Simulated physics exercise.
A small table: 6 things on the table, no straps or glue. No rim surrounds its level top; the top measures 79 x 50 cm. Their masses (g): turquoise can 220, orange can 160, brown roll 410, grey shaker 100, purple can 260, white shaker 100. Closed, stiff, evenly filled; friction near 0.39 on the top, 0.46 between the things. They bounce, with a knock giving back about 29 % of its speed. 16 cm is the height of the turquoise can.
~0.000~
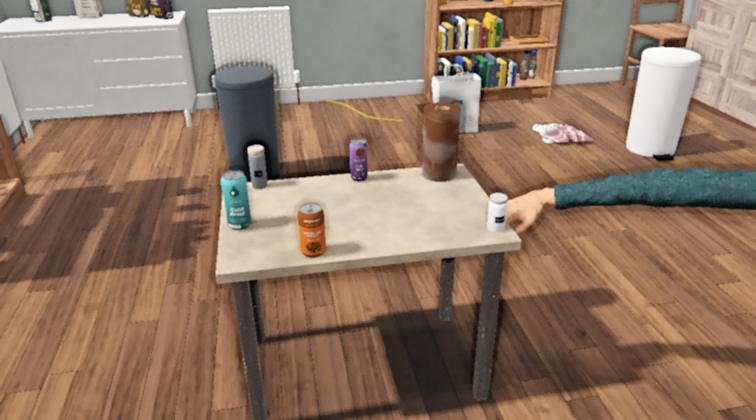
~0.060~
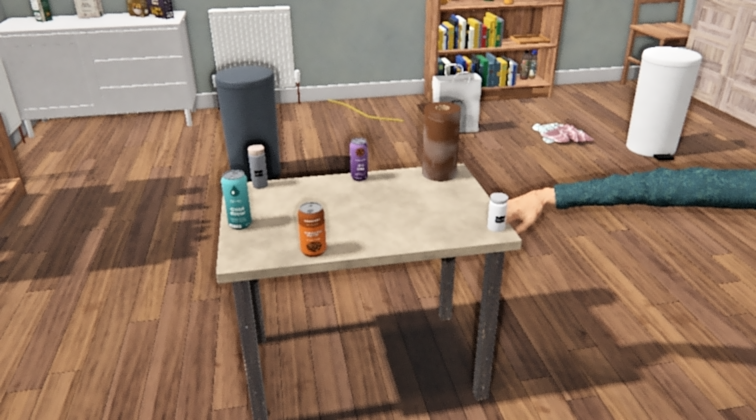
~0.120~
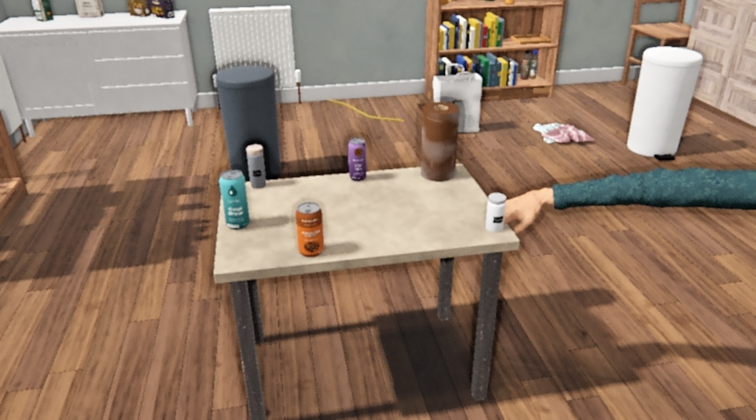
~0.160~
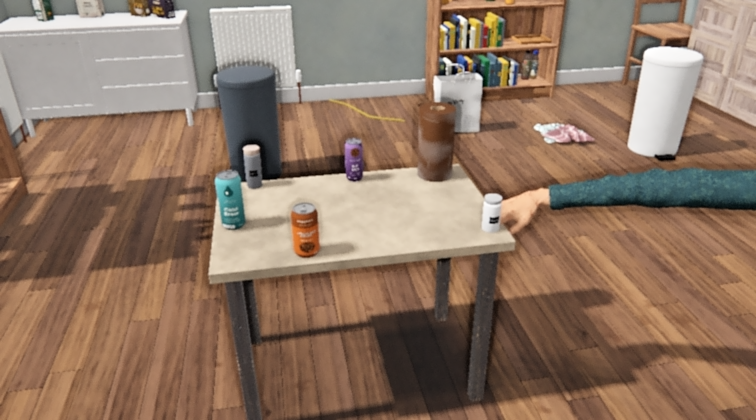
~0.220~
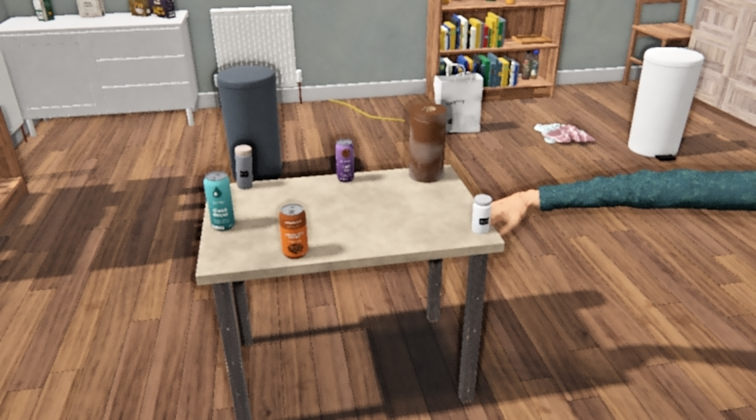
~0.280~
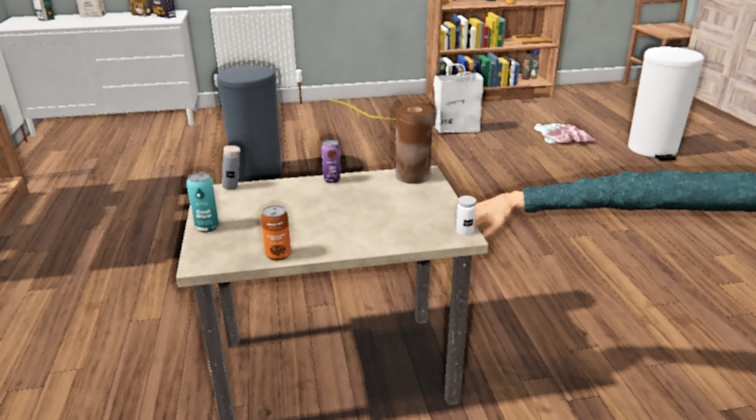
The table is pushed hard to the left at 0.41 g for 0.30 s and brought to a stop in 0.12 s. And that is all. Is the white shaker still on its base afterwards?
Yes.
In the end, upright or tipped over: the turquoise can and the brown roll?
Here's how it ends: The turquoise can comes down, and the brown roll never goes down.
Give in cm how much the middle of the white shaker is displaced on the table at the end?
Net distance near 9 cm.
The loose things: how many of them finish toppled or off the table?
Total: 2.
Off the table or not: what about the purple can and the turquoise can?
The purple can stays within bounds; the turquoise can winds up out of bounds.
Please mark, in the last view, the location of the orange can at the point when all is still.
Close to pixel (170, 244) in the final view.
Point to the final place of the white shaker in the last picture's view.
In the end it sits at around (375, 225).
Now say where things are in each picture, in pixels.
In the first frame, white shaker (497, 213); turquoise can (237, 201).
In the second frame, brown roll (441, 142); grey shaker (258, 167).
In the third frame, table shifted 1 cm; purple can (358, 160); turquoise can (235, 200).
In the fourth frame, table shifted 2 cm; orange can (306, 231); brown roll (436, 142).
In the fifth frame, table shifted 5 cm; grey shaker (244, 168) 4° off upright; purple can (345, 161).
In the sixth frame, table shifted 10 cm; white shaker (466, 216); turquoise can (203, 203).
After 0.48 s, table shifted 25 cm; white shaker moved 3 cm near (396, 223); grey shaker 21° off upright; turquoise can moved 3 cm.
After 0.58 s, table shifted 25 cm; turquoise can now off the table; white shaker moved 8 cm near (377, 224); purple can moved 8 cm.
After 0.78 s, table shifted 25 cm; white shaker moved 9 cm near (376, 224); grey shaker on its side; brown roll moved 10 cm.
In the end (1.3 s), off the table and tipped over, turquoise can; toppled on the table, grey shaker; not toppled but over 5 cm from the start, orange can, brown roll, purple can and white shaker. At the end, from the last picture's camera, white shaker near (374, 225).
